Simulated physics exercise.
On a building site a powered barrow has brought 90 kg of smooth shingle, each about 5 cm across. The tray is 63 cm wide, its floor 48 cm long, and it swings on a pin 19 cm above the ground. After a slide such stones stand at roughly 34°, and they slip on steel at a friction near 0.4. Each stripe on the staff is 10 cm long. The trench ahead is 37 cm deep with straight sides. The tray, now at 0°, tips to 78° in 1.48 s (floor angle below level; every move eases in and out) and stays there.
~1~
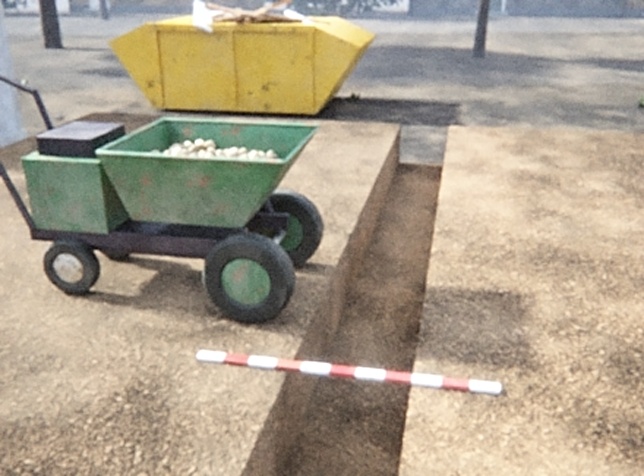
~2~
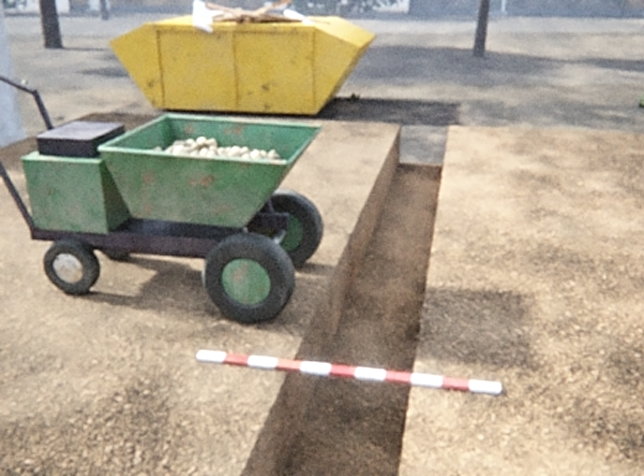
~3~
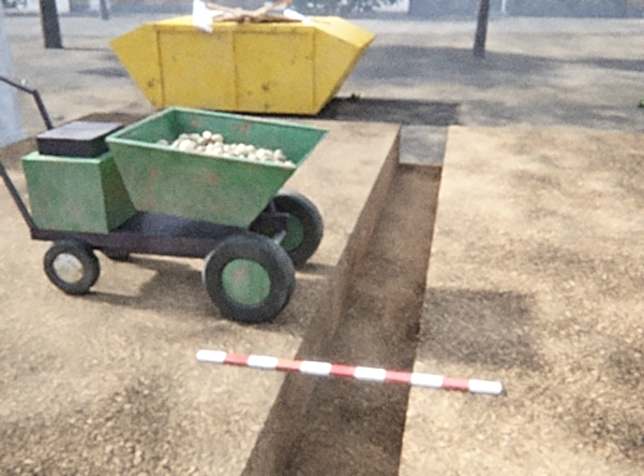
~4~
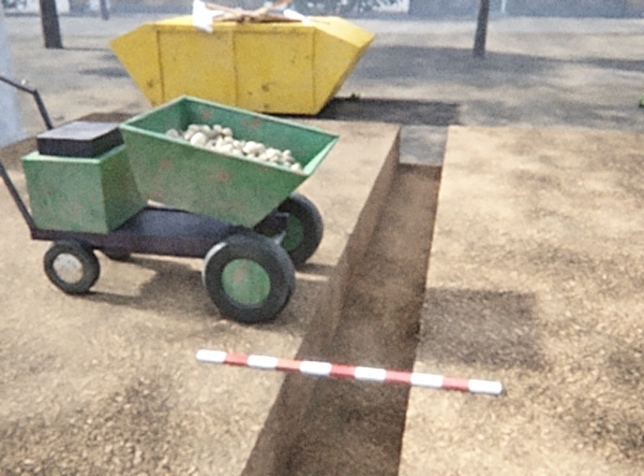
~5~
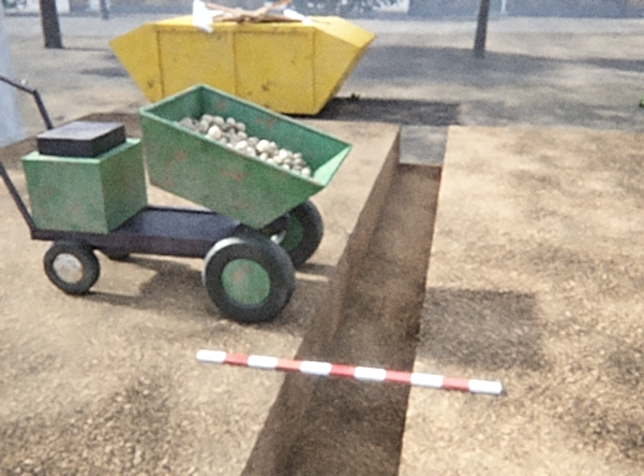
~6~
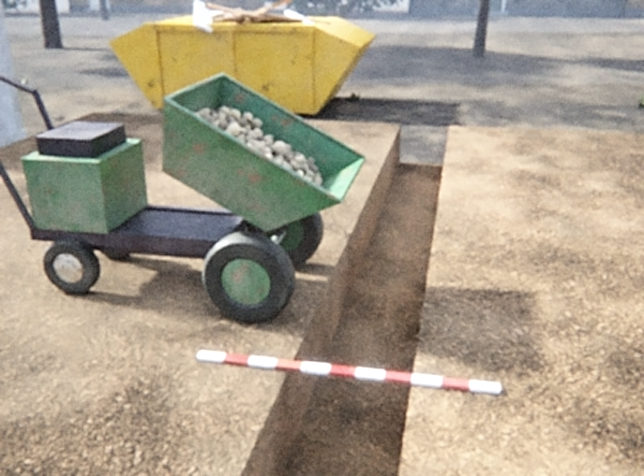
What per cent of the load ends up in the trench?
Close to 56 in a hundred.
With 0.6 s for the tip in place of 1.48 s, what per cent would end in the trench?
Then about 40 per cent.
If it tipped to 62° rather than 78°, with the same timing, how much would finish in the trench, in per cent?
In that case some 55 per cent.
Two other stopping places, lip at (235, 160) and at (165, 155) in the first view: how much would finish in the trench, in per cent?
About 100 and 70 per cent.
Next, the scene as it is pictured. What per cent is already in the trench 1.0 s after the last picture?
Some 30 per cent.
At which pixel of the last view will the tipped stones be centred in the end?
Around (415, 357).
Then, 0.5 s after the last picture the floor is at 66°, 99 % in the tray, 1 % in the trench; the foremost stones are at (396, 265).
Then, 1.0 s after the last picture the floor is at 78°, 35 % in the tray, 31 % in the trench, 34 % past the trench; the foremost stones are at (532, 314).
Then, 1.3 s after the last picture the floor is at 78°, 7 % in the tray, 49 % in the trench, 44 % past the trench; the foremost stones are at (622, 324).
Then, 3.3 s after the last picture the floor is at 78°, 0 % in the tray, 56 % in the trench, 44 % past the trench; the foremost stones are past the picture's edge.
